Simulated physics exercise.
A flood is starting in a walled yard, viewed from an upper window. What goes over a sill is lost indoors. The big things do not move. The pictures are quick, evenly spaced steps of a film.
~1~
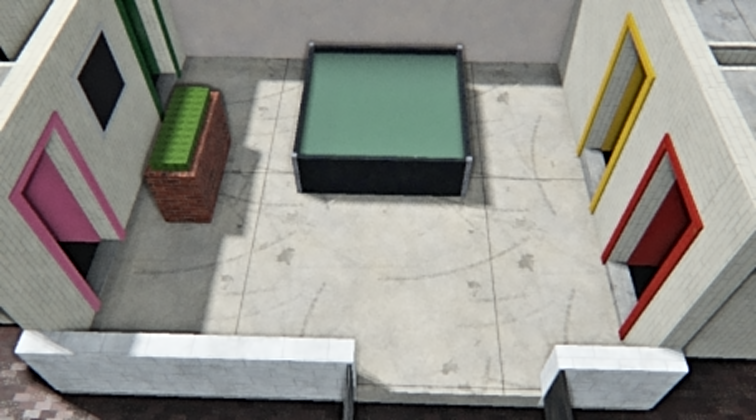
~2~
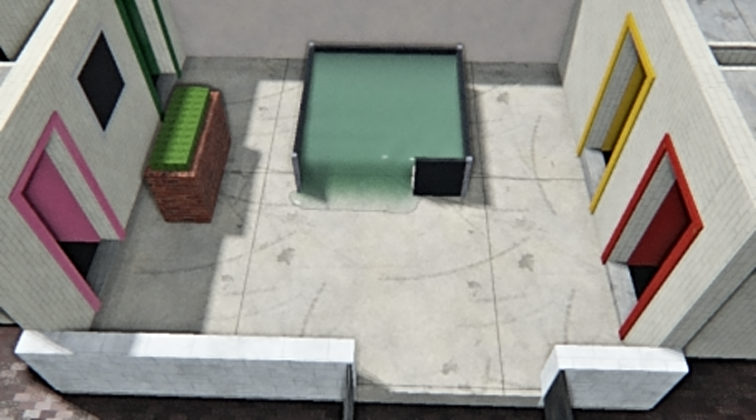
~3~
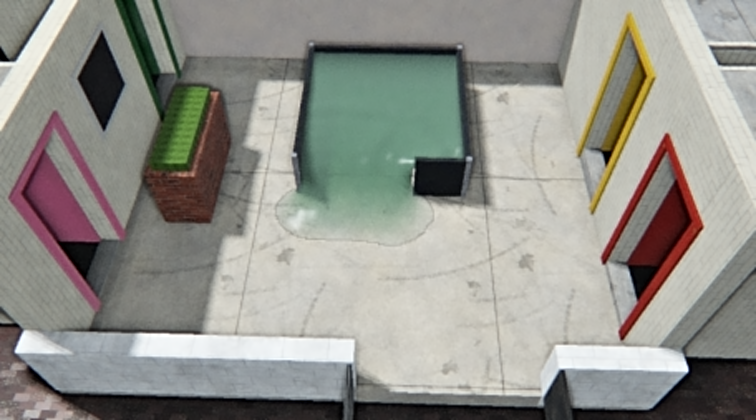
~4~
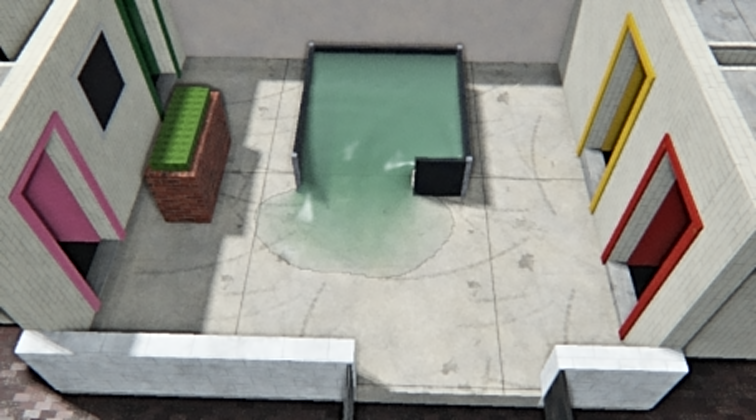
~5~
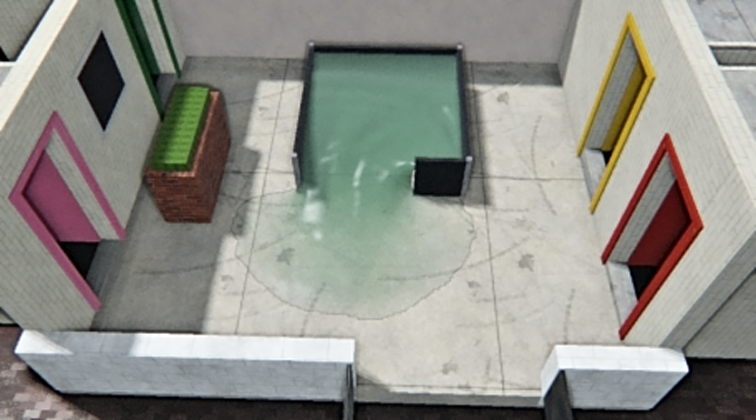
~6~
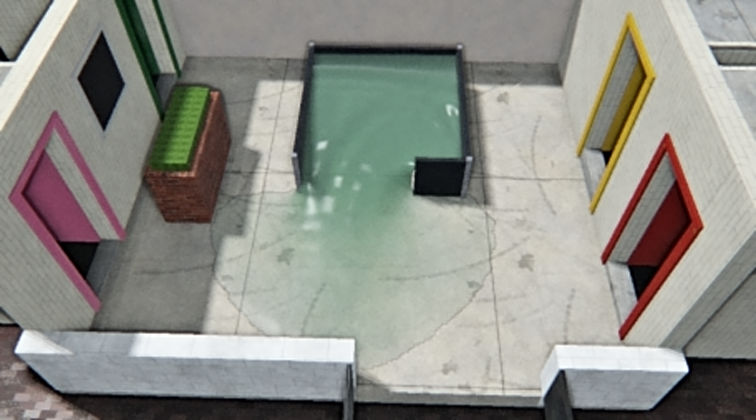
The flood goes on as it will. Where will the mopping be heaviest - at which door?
At the pink door.
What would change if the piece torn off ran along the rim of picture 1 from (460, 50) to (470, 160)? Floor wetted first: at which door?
Answer: The yellow door.
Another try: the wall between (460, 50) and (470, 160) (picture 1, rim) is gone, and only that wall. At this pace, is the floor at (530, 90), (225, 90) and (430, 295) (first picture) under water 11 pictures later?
In the order asked: Waterlogged, bare, bare.
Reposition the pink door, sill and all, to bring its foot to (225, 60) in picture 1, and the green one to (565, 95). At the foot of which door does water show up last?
The green one, as far as I can tell.
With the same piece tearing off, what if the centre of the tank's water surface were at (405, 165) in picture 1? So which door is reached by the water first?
The answer is the door marked pink.
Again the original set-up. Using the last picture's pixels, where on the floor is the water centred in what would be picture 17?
I'd point to (343, 203).
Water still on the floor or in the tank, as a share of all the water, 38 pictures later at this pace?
66 %.
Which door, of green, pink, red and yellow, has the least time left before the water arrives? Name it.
That's the one in pink, I reckon.
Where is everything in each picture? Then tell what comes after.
The first picture shows still water in the water tank at (384, 102).
In the second picture, the front is at (298, 197), out from the gap at (357, 182).
In the third picture, water pours out at (357, 183) and has run to (285, 219).
In the fourth picture, the front is at (409, 264), out from the gap at (357, 183).
In the fifth picture, the front is at (378, 311), out from the gap at (357, 184).
In the sixth picture, the front is at a hidden place, out from the gap at (357, 183).
A moment on, water covers 35 % of the floor; red door not reached, yellow door not reached, pink door not reached, green door not reached.
Next, water covers 40 % of the floor; red door not reached, yellow door not reached, pink door wet at the sill, nothing in, green door not reached.
Then, water covers 45 % of the floor; red door wet at the sill, nothing in, yellow door not reached, pink door some in, green door not reached.
Later, water covers 65 % of the floor; red door wet at the sill, nothing in, yellow door not reached, pink door a lot in, green door wet at the sill, nothing in.
In the end, water covers 95 % of the floor; red door wet at the sill, nothing in, yellow door wet at the sill, nothing in, pink door a lot in, green door wet at the sill, nothing in; the pink door has let in the most.
